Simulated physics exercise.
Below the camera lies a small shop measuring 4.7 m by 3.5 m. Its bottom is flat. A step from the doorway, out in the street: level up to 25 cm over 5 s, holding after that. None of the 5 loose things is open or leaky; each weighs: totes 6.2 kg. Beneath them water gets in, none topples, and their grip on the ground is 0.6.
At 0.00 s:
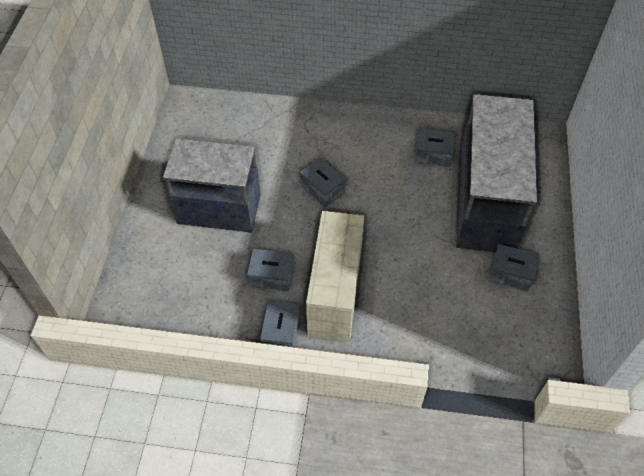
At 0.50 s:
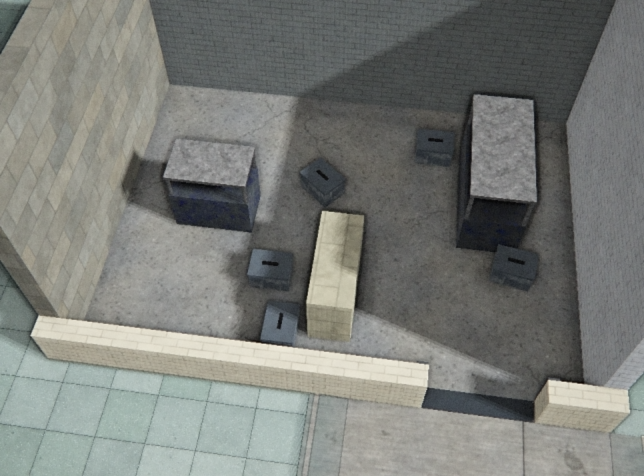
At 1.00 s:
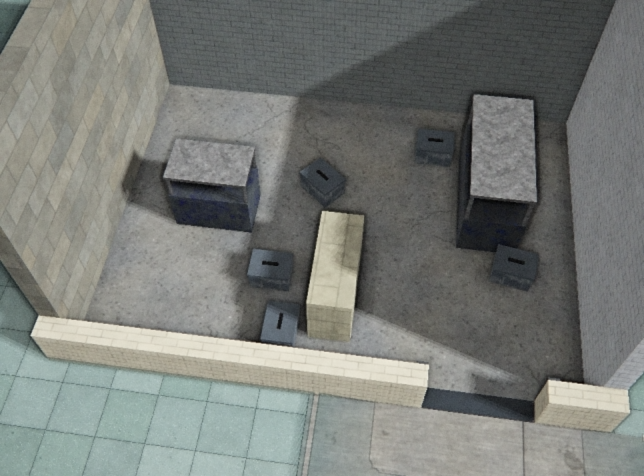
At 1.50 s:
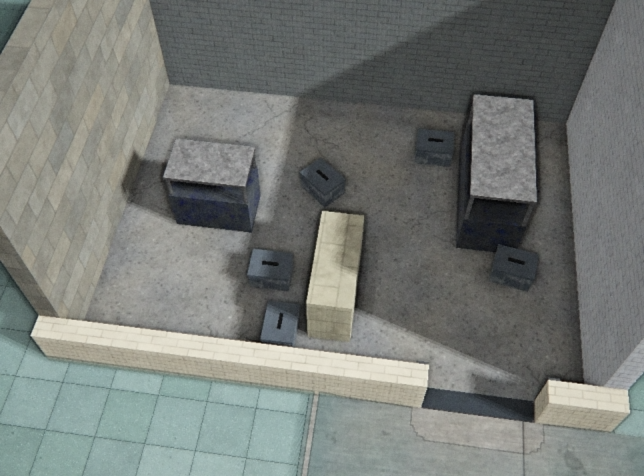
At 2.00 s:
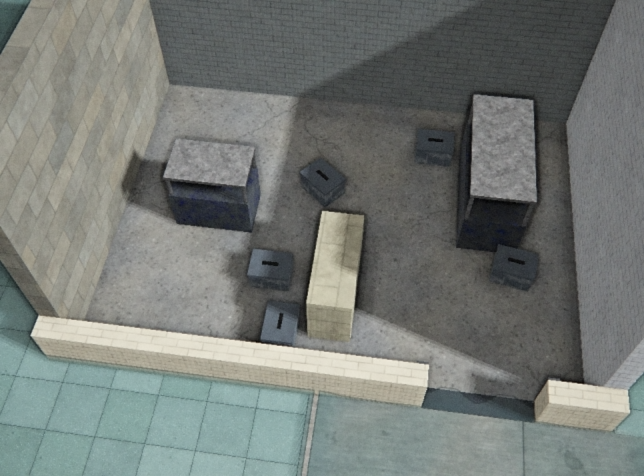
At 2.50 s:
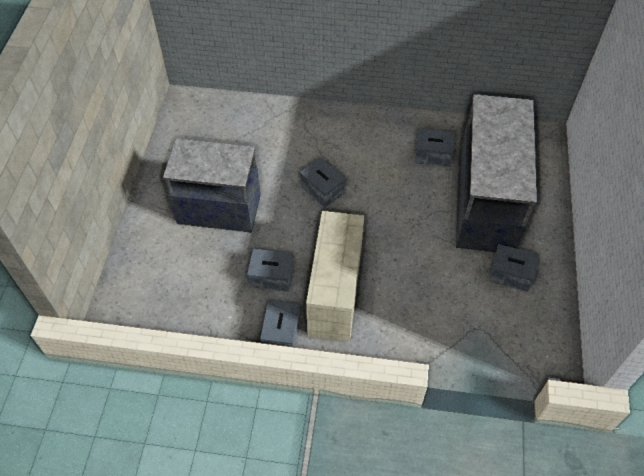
In a small walled shop seen from above, water spread over the pale paving outside, turning it greenish, then a thin patch slipped in through the doorway while everything inside stayed still.
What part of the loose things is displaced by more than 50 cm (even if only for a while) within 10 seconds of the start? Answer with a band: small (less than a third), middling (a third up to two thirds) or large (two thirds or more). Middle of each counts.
Middling.
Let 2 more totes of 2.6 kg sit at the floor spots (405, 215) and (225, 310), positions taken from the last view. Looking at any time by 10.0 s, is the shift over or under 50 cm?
Taking them in order, the first is above the threshold and the second is below the threshold.
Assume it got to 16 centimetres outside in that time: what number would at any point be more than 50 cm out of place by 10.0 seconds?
In that case the number is 1.
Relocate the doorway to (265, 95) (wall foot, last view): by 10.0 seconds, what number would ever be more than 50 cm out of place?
Count: 2.
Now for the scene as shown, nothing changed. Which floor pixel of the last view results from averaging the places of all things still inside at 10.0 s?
Mean position approx. (324, 228).
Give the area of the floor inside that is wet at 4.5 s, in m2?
About 4.5 m2.
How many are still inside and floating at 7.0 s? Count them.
Count: 1.
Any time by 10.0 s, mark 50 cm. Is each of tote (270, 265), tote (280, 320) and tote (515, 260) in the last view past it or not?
In that order: Under, short of it, more.
After 3.5 s 0 of 5 are over 50 cm from their spots; 0 afloat.
After 4.5 s 0 of 5 are over 50 cm from their spots; 0 afloat.
After 7.0 s 1 of 5 are over 50 cm from their spots; 1 afloat.
After 10.0 s 3 of 5 are over 50 cm from their spots, and 3 have been at some point; 3 afloat.
